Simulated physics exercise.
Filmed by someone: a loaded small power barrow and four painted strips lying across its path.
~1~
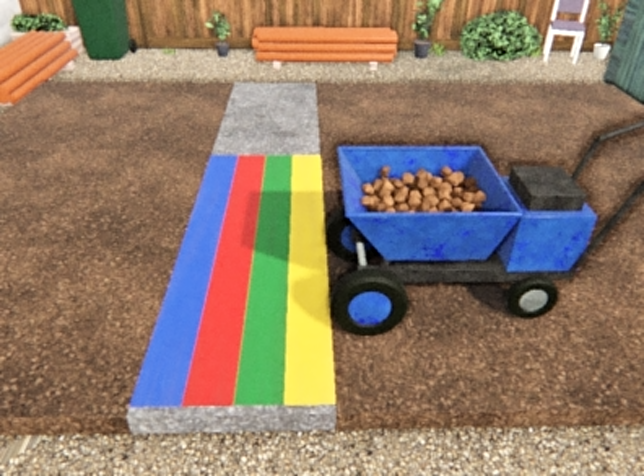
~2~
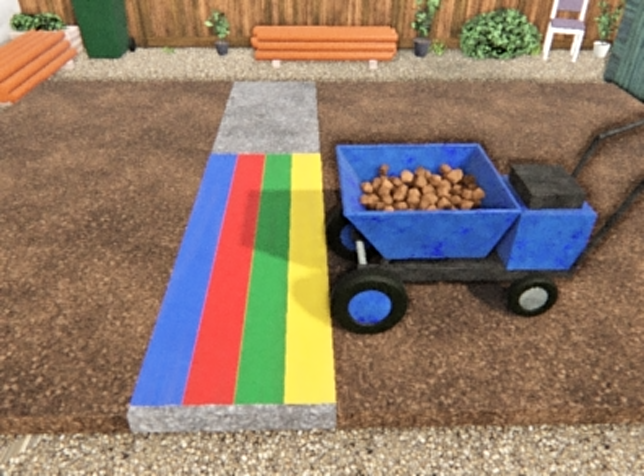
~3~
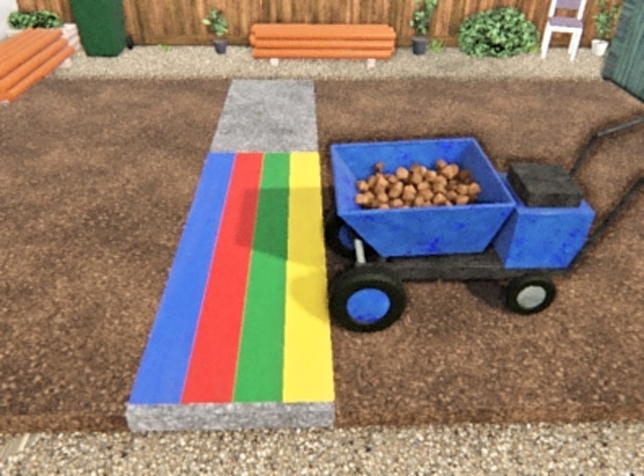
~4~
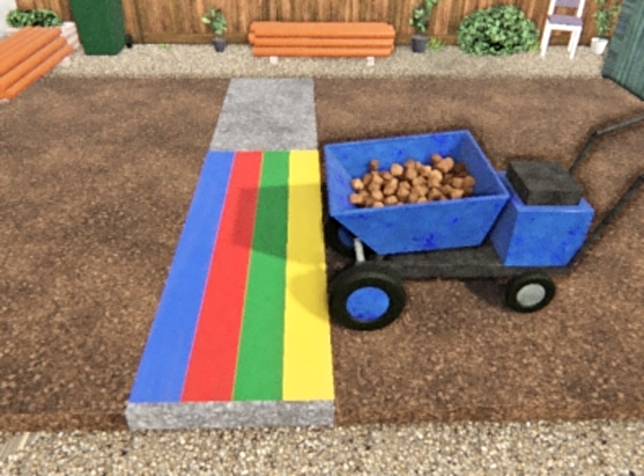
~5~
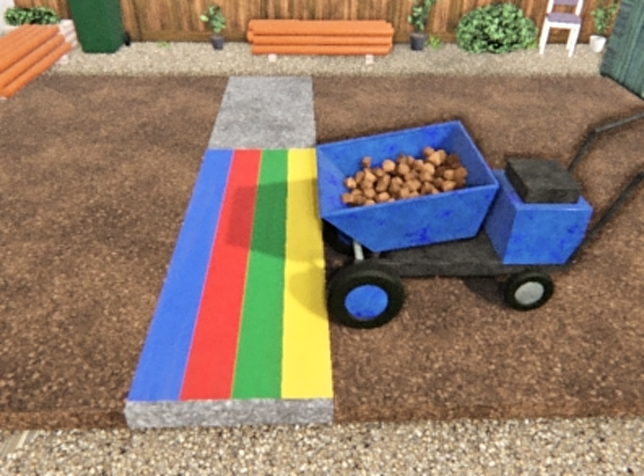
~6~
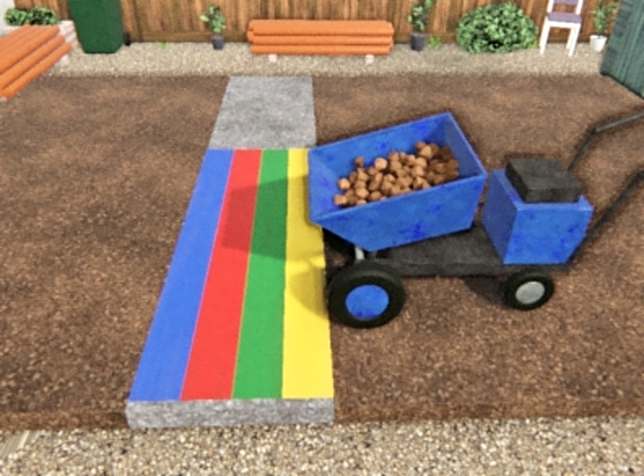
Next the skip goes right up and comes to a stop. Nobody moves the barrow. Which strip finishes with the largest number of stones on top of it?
The red strip.
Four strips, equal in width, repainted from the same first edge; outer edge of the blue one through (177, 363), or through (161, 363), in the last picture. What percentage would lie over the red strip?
First case 30 per cent, second case 40 per cent.
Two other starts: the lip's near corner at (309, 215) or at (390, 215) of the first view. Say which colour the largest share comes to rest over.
One by one: The blue one and the green strip.
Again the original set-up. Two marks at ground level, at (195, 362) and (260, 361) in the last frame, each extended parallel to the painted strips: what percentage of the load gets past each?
In order, some 30 % then some 90 %.
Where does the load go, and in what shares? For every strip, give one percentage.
Yellow strip 0 %, green strip 15 %, red strip 45 %, blue strip 25 %.
Shortly afterwards, skip tipped steeply; the whole lot in the skip.
Next, skip tipped right over; the bulk in the skip; a little over the green strip; a little over the red strip; only a few over the blue strip; only a few falling.
Some moments later, skip tipped right over; a little in the skip; a little over the green strip; near half over the red strip; near a quarter over the blue strip; a little off the paint.
In the end, skip tipped right over; a little in the skip; only a few over the yellow strip; near a quarter over the green strip; near half over the red strip; near a quarter over the blue strip; a little off the paint.
